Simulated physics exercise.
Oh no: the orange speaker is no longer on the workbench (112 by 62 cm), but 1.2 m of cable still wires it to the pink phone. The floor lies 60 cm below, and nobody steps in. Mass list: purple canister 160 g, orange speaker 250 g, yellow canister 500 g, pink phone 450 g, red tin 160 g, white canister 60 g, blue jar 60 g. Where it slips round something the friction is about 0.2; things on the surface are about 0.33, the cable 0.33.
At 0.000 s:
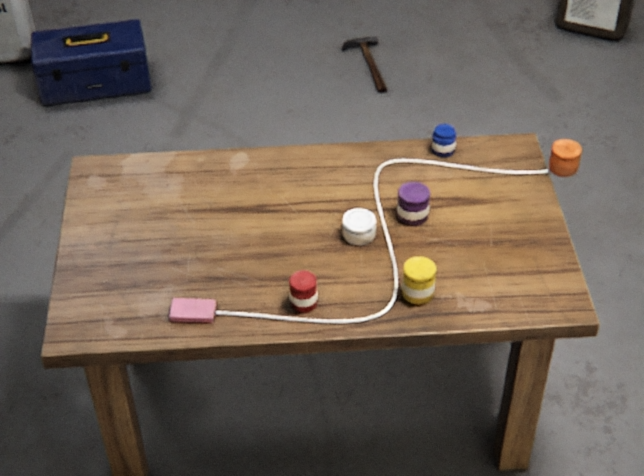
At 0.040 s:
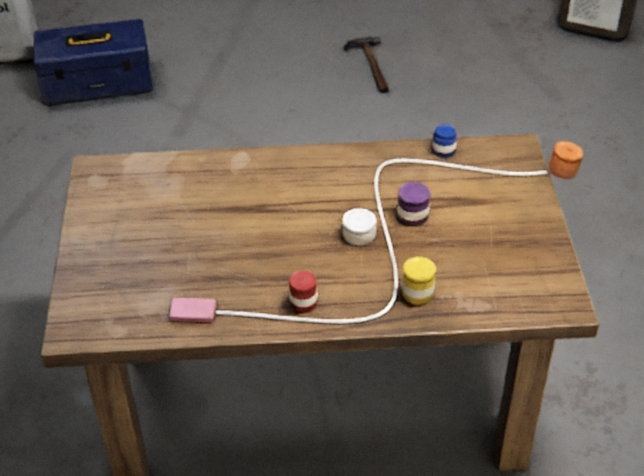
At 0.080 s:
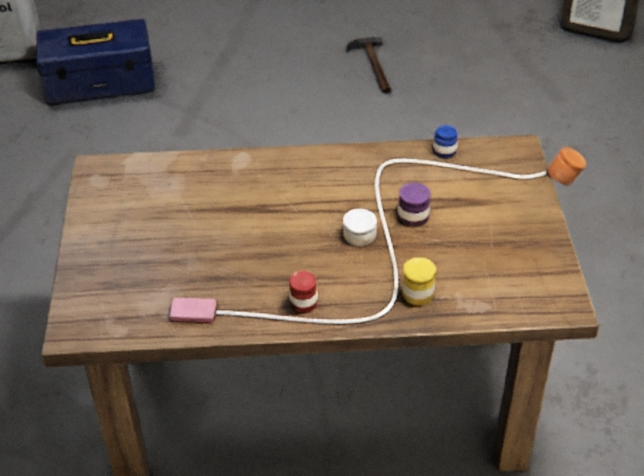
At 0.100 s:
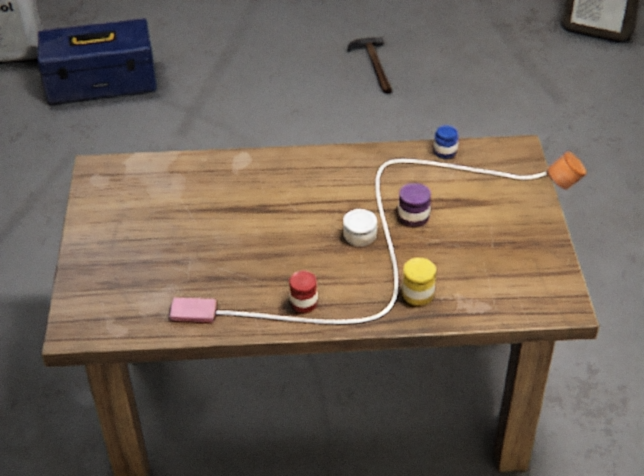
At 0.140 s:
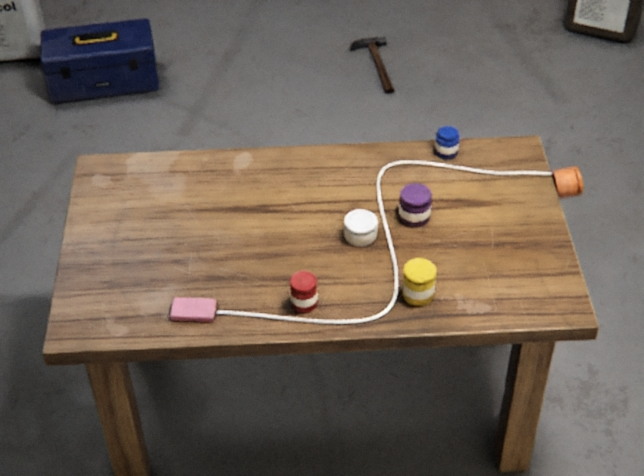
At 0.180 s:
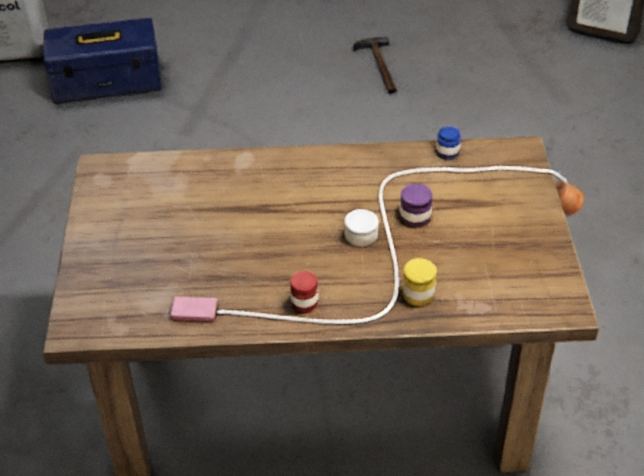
In a room with a grey floor, a wooden workbench is seen from above and in front, with a blue toolbox and a hammer beyond it. A white cable winds from a pink phone at left past red, white, purple, yellow and blue containers to an orange speaker off the right edge. The speaker tilts, turns and sinks beside the edge, drawing the cable's far stretch rightward, while the view barely shifts.
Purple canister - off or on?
Pretty sure it keeps its perch.
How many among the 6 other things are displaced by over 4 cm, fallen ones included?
3 in all.
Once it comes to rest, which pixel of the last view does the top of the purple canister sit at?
(482, 240).
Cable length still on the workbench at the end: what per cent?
I'd estimate close to 60 per cent of the cable's length.
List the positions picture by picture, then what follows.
In the first frame, purple canister (414, 191); cable runs through (499, 172) (397, 161) (385, 228) (389, 307) (278, 318).
In the second frame, orange speaker (568, 150); cable runs through (499, 172) (385, 228) (278, 318).
In the third frame, orange speaker (567, 166); cable runs through (499, 174) (386, 228) (278, 318).
In the fourth frame, orange speaker (567, 171); cable runs through (499, 174) (386, 228) (278, 318).
In the fifth frame, orange speaker (567, 183); cable runs through (503, 173) (386, 229) (278, 318).
In the sixth frame, purple canister (417, 193); cable runs through (522, 169) (420, 170) (387, 229) (389, 308) (279, 317).
At 0.4 s, the cable's tail end at (226, 310); purple canister 9 cm off its start, red tin 10 cm off its start, orange speaker over the edge.
At 0.7 s, the cable's tail end at (239, 301); purple canister 20 cm off its start, red tin 21 cm off its start, orange speaker over the edge.
At 0.9 s, the cable's tail end at (248, 298); purple canister 20 cm off its start at (482, 240), red tin 21 cm off its start at (265, 215), orange speaker over the edge.
At 1.2 s, the cable's tail end at (249, 297); purple canister 20 cm off its start, red tin 21 cm off its start, orange speaker over the edge.
At 2.4 s, the cable's tail end at (254, 296); purple canister 20 cm off its start at (482, 240), red tin 21 cm off its start at (265, 215), orange speaker over the edge, pink phone 8 cm off its start at (232, 297).
